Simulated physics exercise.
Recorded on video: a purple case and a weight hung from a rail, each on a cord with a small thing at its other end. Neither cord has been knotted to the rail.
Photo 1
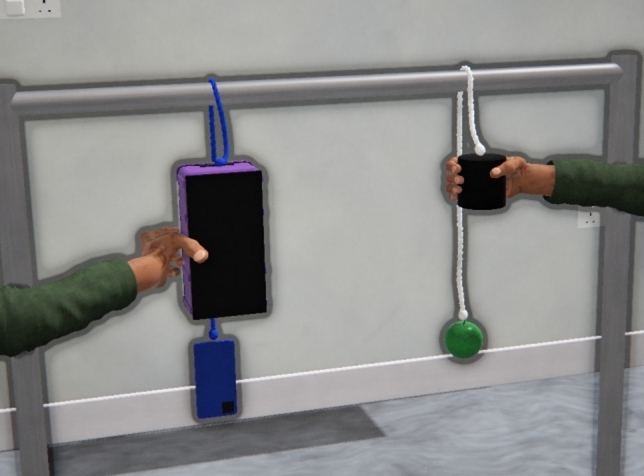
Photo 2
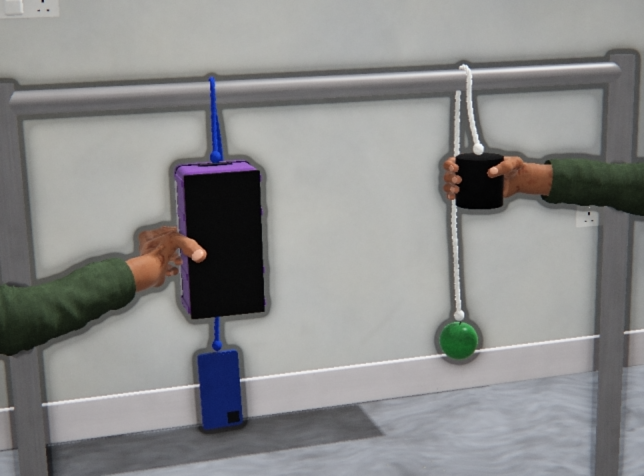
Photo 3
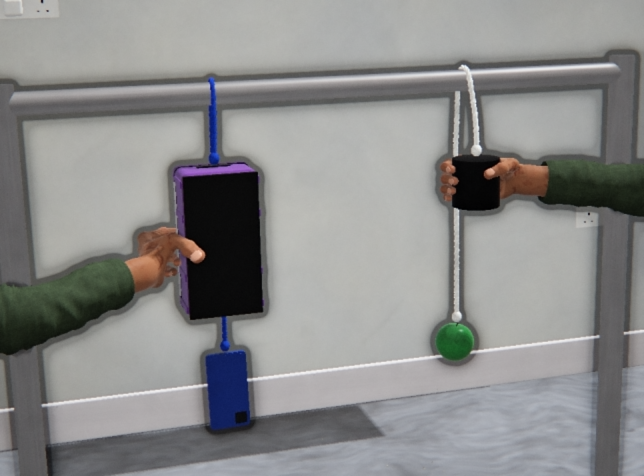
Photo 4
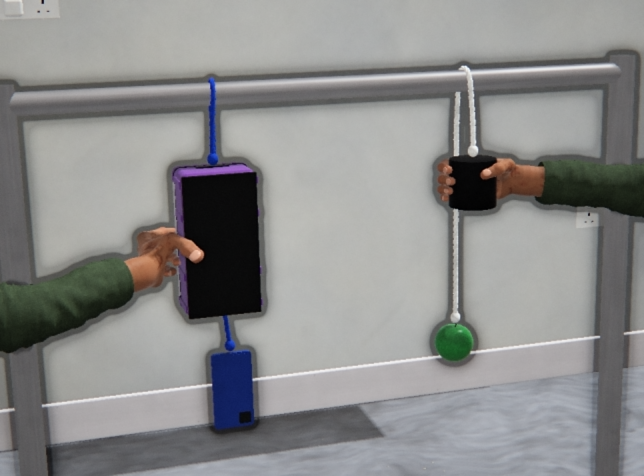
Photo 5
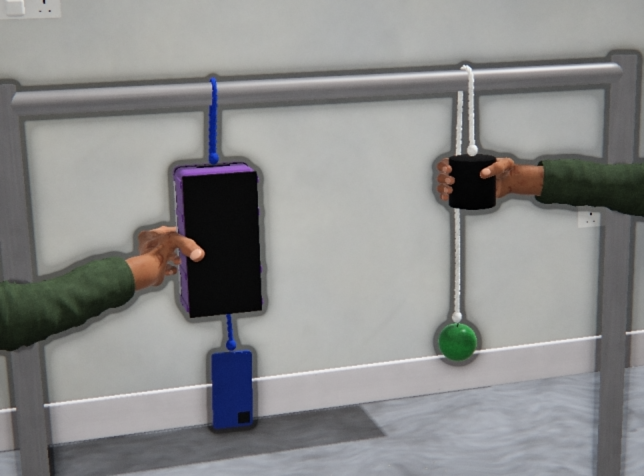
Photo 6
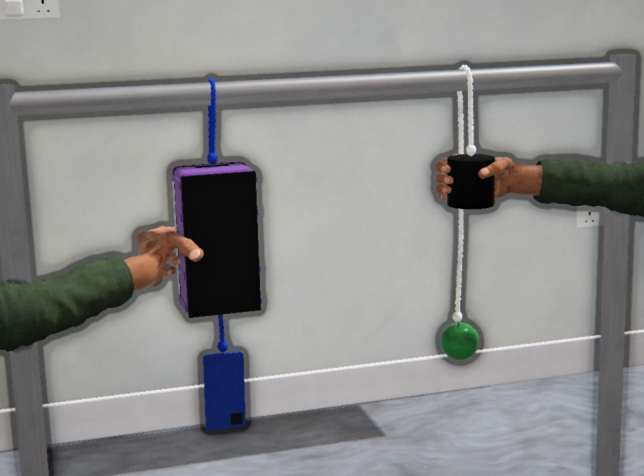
The video shows one hand at a purple-and-black case and another gripping a small black object, both nearly still, while a blue phone on a blue cord dips and sways slightly and a green round object swings gently on a white cord.
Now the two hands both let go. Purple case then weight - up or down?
Outcome: The purple case moves down. The weight moves down.
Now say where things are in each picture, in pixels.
Purple case (221, 239); weight (482, 181); left phone (215, 379); right apple (464, 340), in the first picture.
Purple case (219, 238); weight (479, 181), in the second picture.
Purple case (217, 239); weight (476, 182), in the third picture.
Purple case (216, 239); weight (473, 182), in the fourth picture.
Purple case (217, 238); weight (472, 182), in the fifth picture.
Purple case (216, 238); weight (471, 181); left cord only laid over the rail; right cord only laid over the rail, in the sixth picture.
Then, 0.54 s on from there, purple case on the floor; weight on the floor.
In the end, purple case on the floor; weight on the floor. The purple case runs down to the floor and the weight drops.
